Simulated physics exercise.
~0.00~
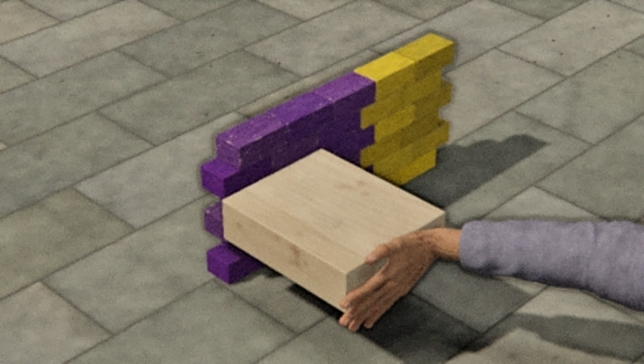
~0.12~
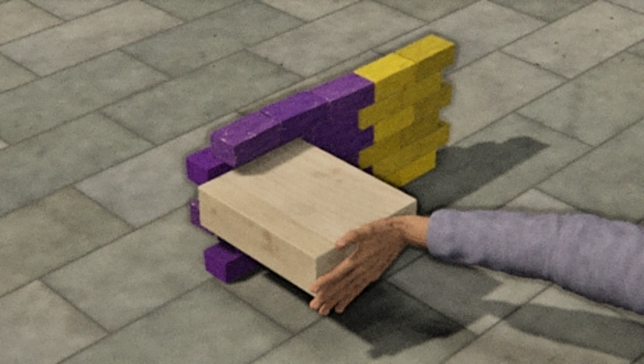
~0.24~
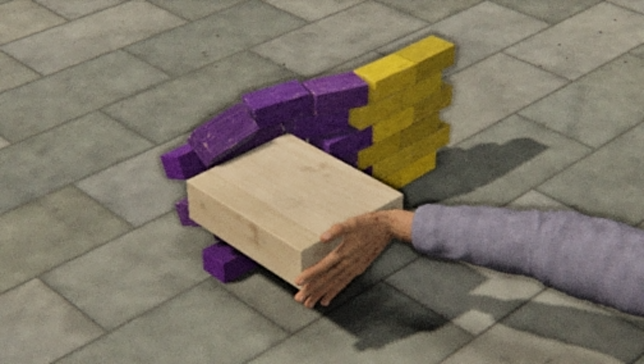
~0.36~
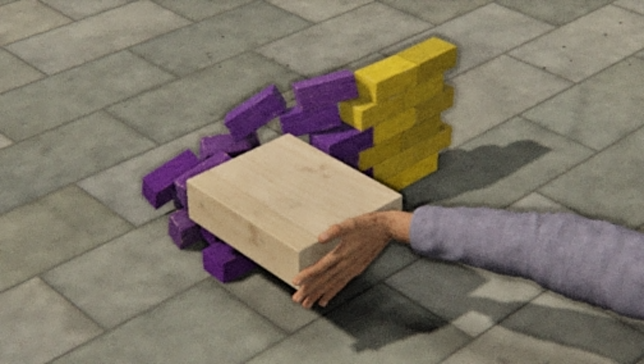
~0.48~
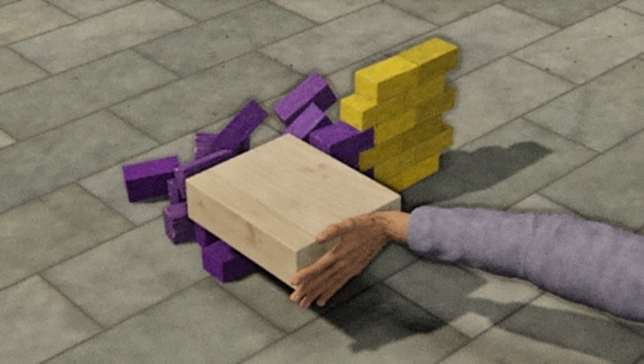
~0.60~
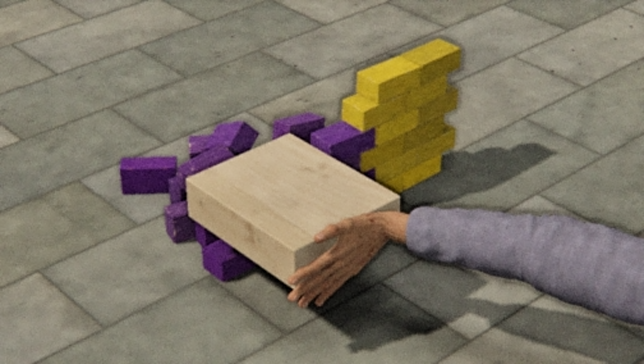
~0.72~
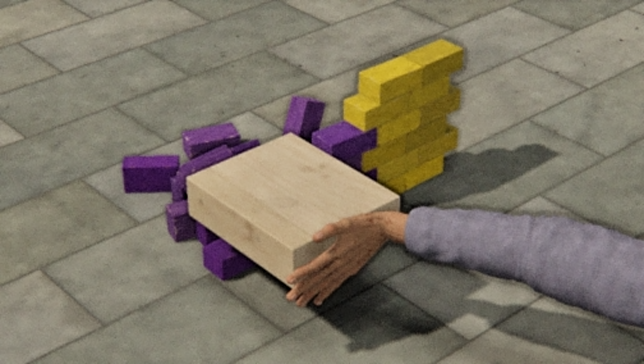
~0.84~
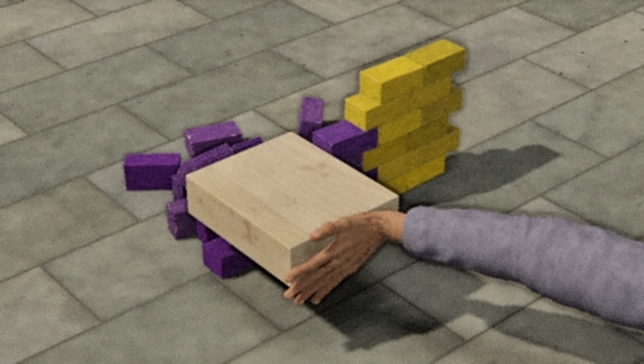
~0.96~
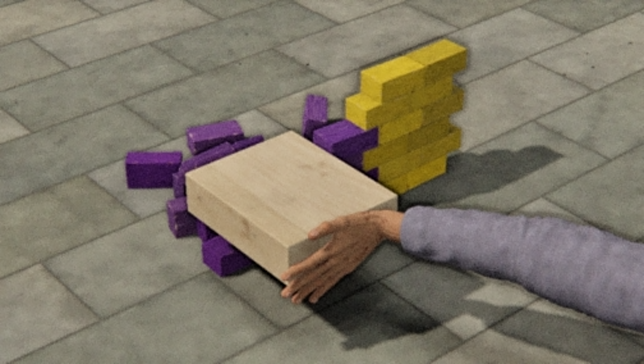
Hand pushing a long wooden block into a purple and yellow block wall, toppling many purple blocks while the yellow end stands.
